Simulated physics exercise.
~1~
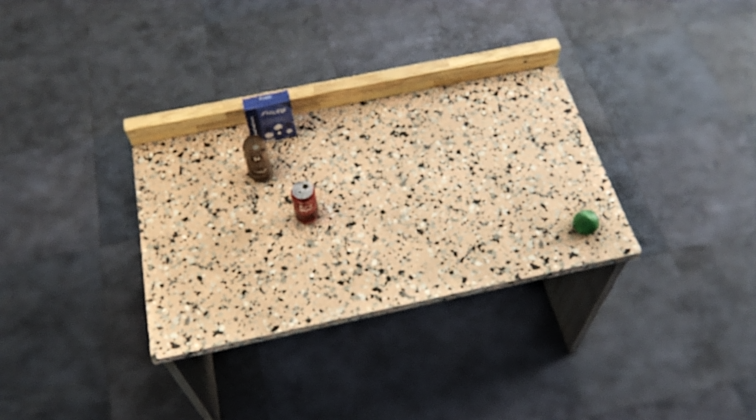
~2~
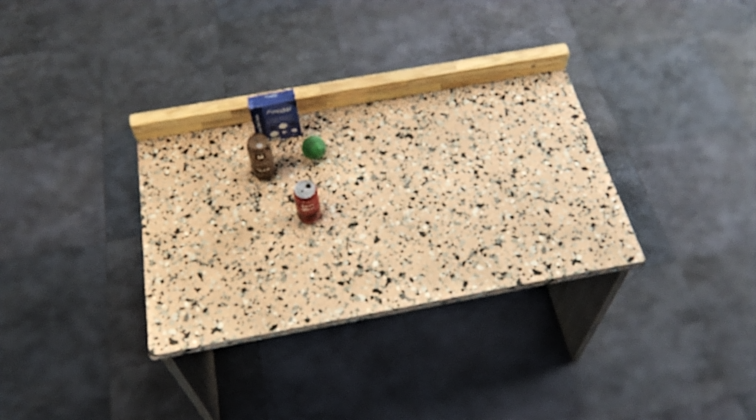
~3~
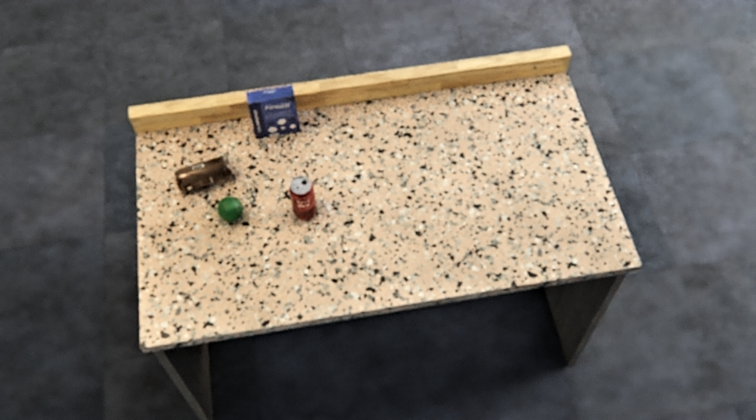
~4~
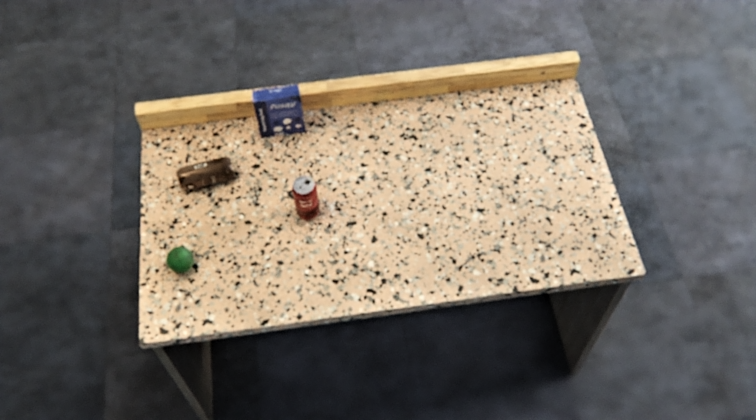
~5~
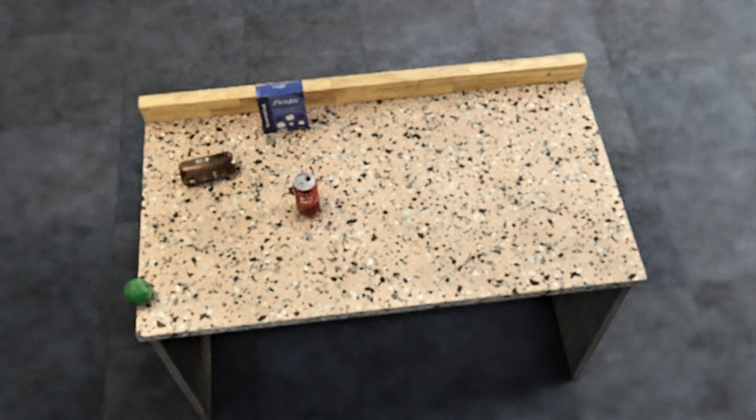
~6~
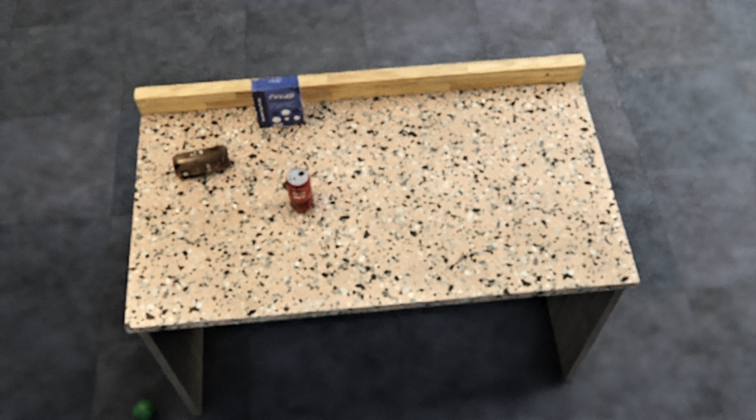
Speckled table with a green ball rolling left, a brown bottle-like object toppling, and the ball dropping off the near left corner.
